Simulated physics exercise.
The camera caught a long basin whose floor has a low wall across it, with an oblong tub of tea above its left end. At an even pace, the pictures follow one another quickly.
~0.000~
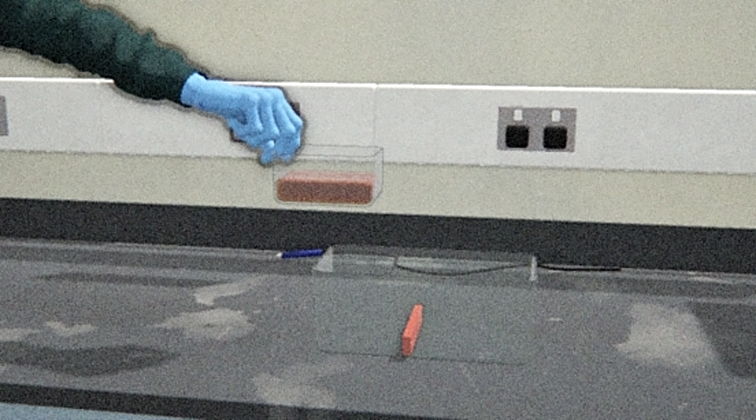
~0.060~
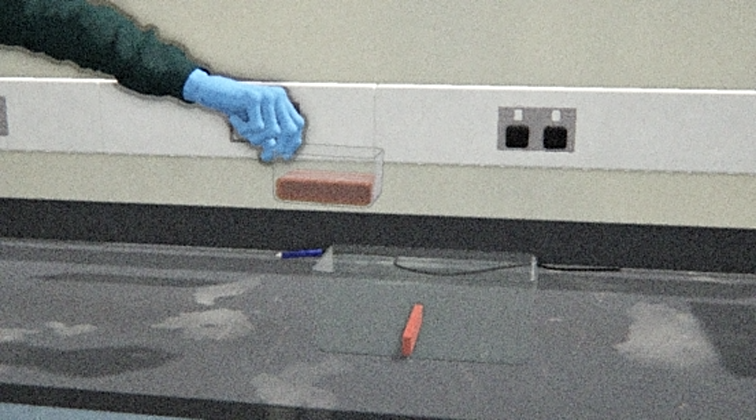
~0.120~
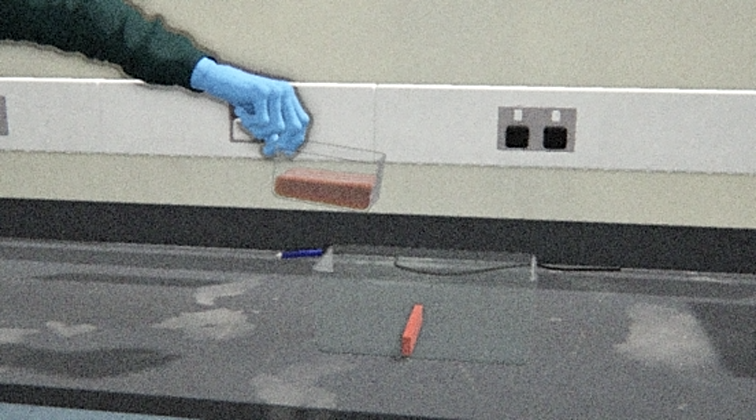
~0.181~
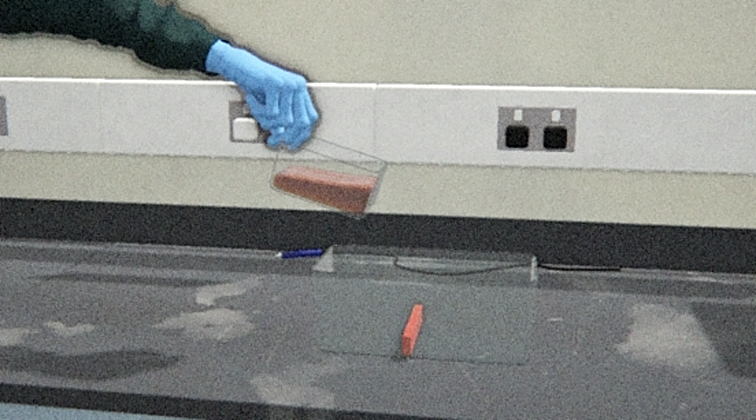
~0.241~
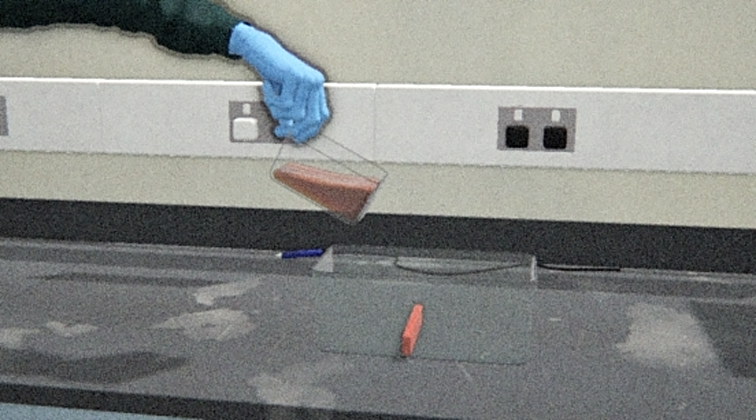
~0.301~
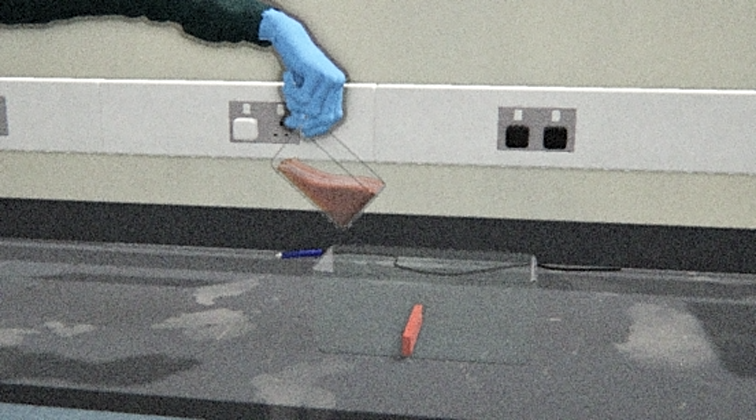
A clear oblong tub of reddish-brown liquid, held by a blue-gloved hand, tilts steadily down to the right above the left end of a clear basin, as the hand shifts rightward and the dark green sleeved arm rises.
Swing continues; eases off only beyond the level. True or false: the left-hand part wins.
True.
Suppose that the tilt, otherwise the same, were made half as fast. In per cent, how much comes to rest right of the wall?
Share on the right: Some 40 percent.
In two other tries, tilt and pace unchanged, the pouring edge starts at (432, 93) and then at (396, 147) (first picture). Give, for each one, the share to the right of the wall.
Estimate: 85 per cent, then 60 per cent.
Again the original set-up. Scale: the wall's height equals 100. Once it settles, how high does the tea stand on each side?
It settles around 60 on the left side and around 20 on the right side.
Then, 0.56 s in, the tilt is 93° and 25 per cent is still to pour, 27 is left of the wall and 20 right of it.
Then, 0.76 s in, the tilt is 100° and 11 per cent is still to pour, 50 is left of the wall and 33 right of it.
Then, 0.96 s in, the tilt is 100° and 2 per cent is still to pour, 61 is left of the wall and 34 right of it.
Then, 1.18 s in, the tilt is 100° and 0 per cent is still to pour, 65 is left of the wall and 34 right of it.
Finally, 65 per cent lies left of the wall, 34 right of it and 1 outside.
